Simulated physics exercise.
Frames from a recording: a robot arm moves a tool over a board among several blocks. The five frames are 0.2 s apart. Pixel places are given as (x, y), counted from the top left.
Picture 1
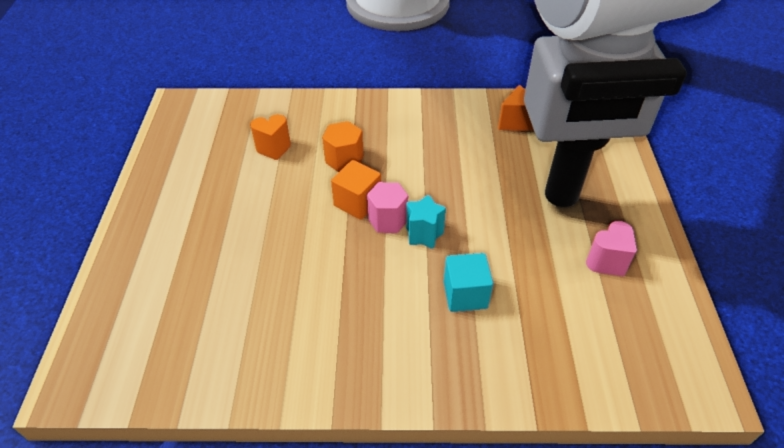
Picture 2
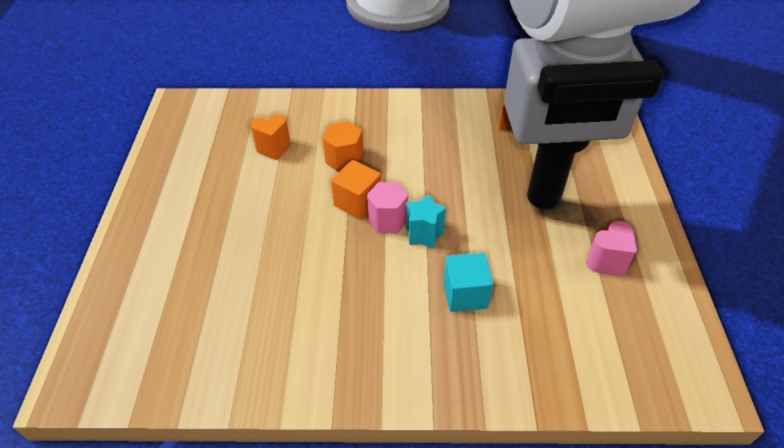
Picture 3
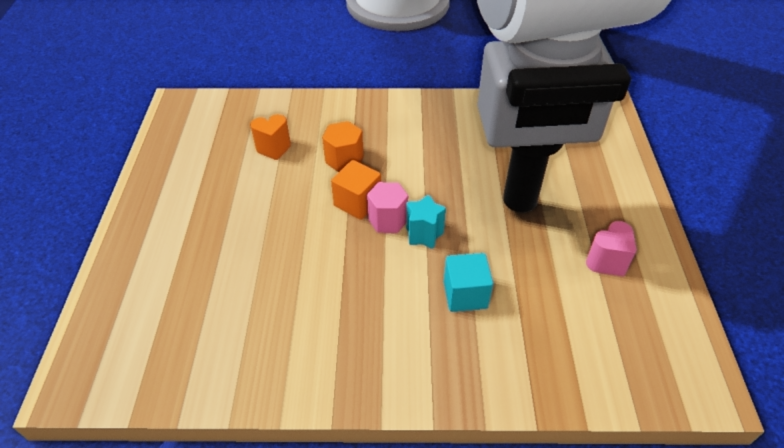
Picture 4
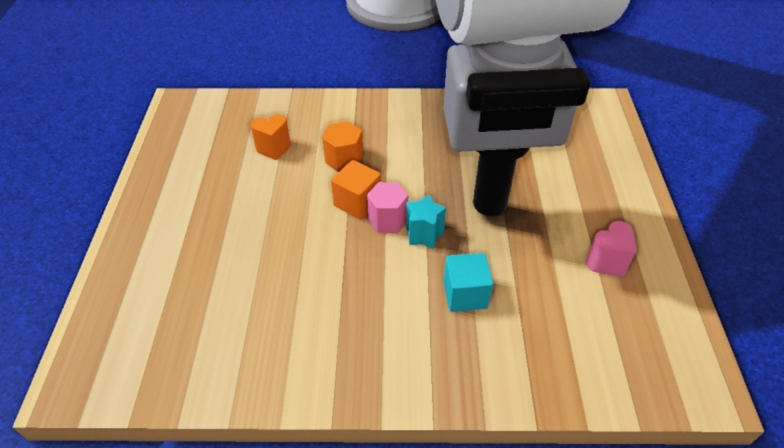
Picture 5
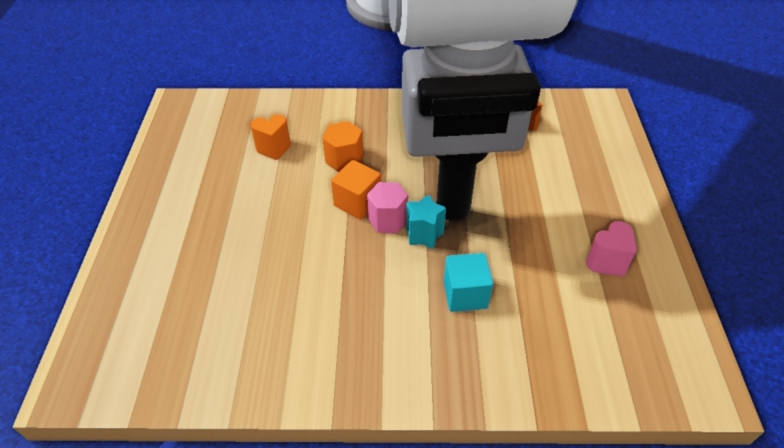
A robot arm moves its black tool left across a wooden board of still blocks.
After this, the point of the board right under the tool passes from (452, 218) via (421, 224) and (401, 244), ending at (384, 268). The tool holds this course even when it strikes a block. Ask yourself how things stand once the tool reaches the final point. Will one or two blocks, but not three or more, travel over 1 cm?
The answer is yes.
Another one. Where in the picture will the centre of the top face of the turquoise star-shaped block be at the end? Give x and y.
I expect it at (364, 268).
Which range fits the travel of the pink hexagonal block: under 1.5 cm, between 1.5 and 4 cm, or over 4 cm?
Goes 1.5 to 4 cm.
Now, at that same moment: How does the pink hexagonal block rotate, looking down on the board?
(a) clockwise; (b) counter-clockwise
a: Clockwise.
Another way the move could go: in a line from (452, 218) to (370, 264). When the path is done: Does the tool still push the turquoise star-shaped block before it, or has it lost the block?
In front, still.
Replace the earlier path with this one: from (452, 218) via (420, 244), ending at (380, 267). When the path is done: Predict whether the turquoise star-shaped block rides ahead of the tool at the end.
I expect it to be in front.
What follows on the original path. One third of the way, tool (421, 217); pink hexagonal block (383, 195); turquoise star-shaped block (404, 220), turned 15° anticlockwise.
Two thirds of the way, tool (401, 237); orange square (352, 176), turned 15° clockwise; pink hexagonal block (369, 202), turned 45° clockwise; turquoise star-shaped block (383, 242), turned 15° anticlockwise.
At the end, tool (383, 260); orange square (352, 176), turned 15° clockwise; pink hexagonal block (370, 202), turned 45° clockwise; turquoise star-shaped block (364, 268), turned 15° anticlockwise; turquoise square still.
